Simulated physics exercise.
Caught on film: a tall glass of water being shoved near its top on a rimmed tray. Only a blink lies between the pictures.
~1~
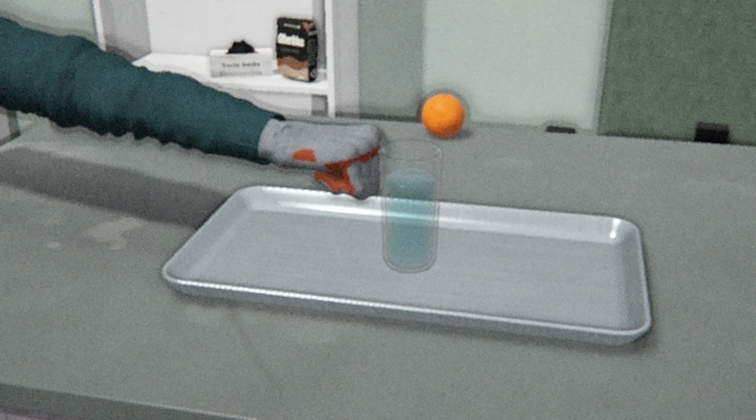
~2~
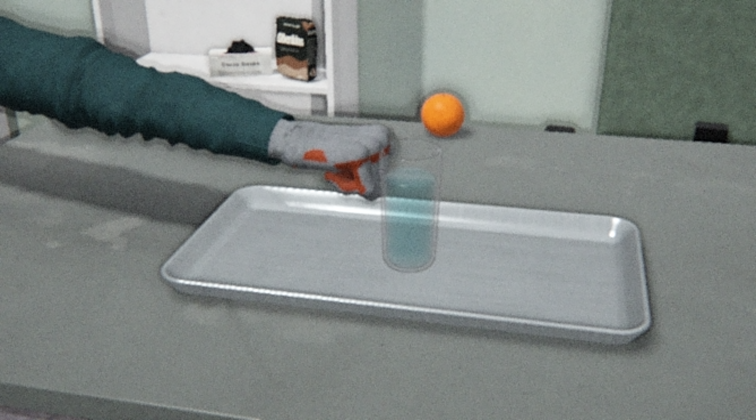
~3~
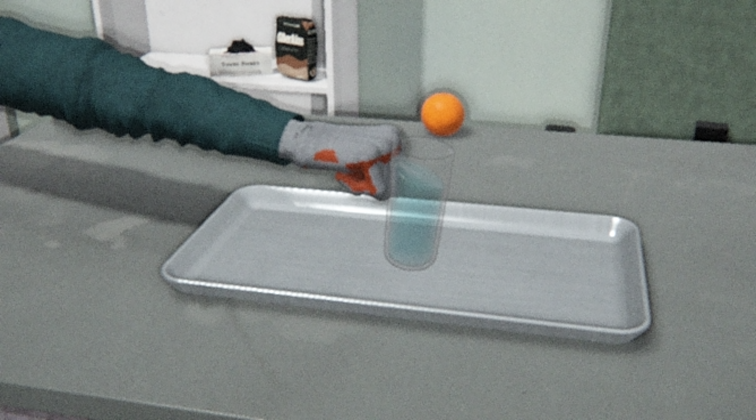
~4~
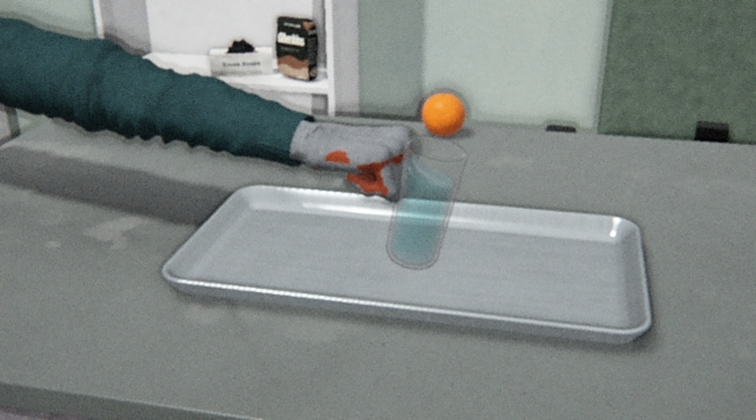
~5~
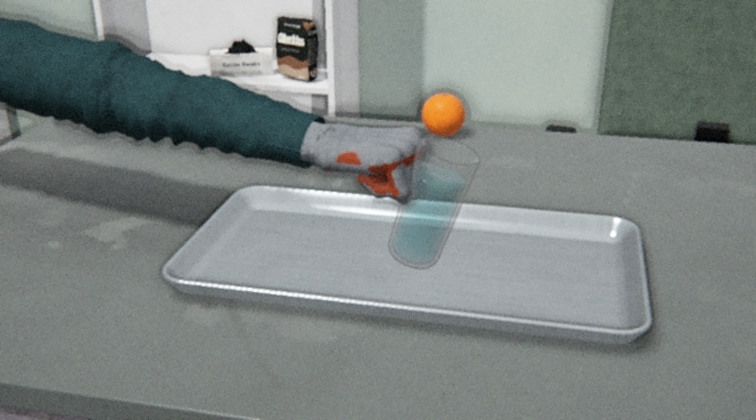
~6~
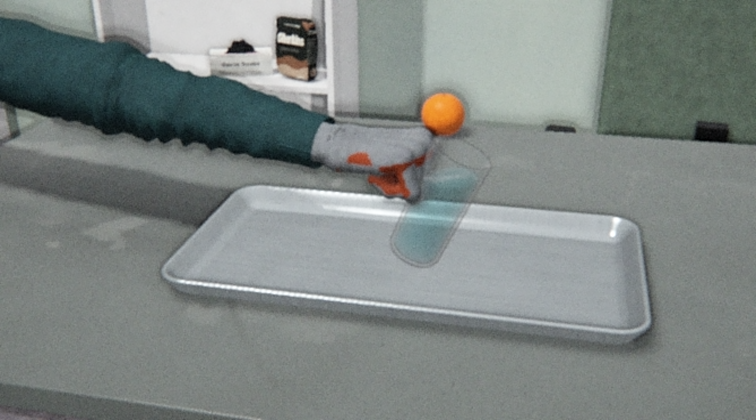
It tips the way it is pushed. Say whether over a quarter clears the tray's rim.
In the end a quarter and more lands beyond the tray.
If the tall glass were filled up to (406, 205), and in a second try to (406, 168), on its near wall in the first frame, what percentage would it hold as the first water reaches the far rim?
Near 80 % and 75 %.
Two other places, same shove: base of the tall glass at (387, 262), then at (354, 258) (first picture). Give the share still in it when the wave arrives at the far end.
About 75 and 70 per cent.
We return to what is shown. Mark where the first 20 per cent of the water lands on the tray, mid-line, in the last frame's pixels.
Close to (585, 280).
A moment on, the tall glass is falling and 100 per cent is in the glass, 0 on the tray and 0 above or beyond its rim.
Next, the tall glass lies on its side and 72 per cent is in the glass, 21 on the tray and 7 above or beyond its rim.
Then the tall glass lies on its side and 44 per cent is in the glass, 28 on the tray and 27 above or beyond its rim.
Later the tall glass lies on its side and 25 per cent is in the glass, 39 on the tray and 36 above or beyond its rim.
At rest 64 per cent is held by tray and glass, 36 is off the tray.
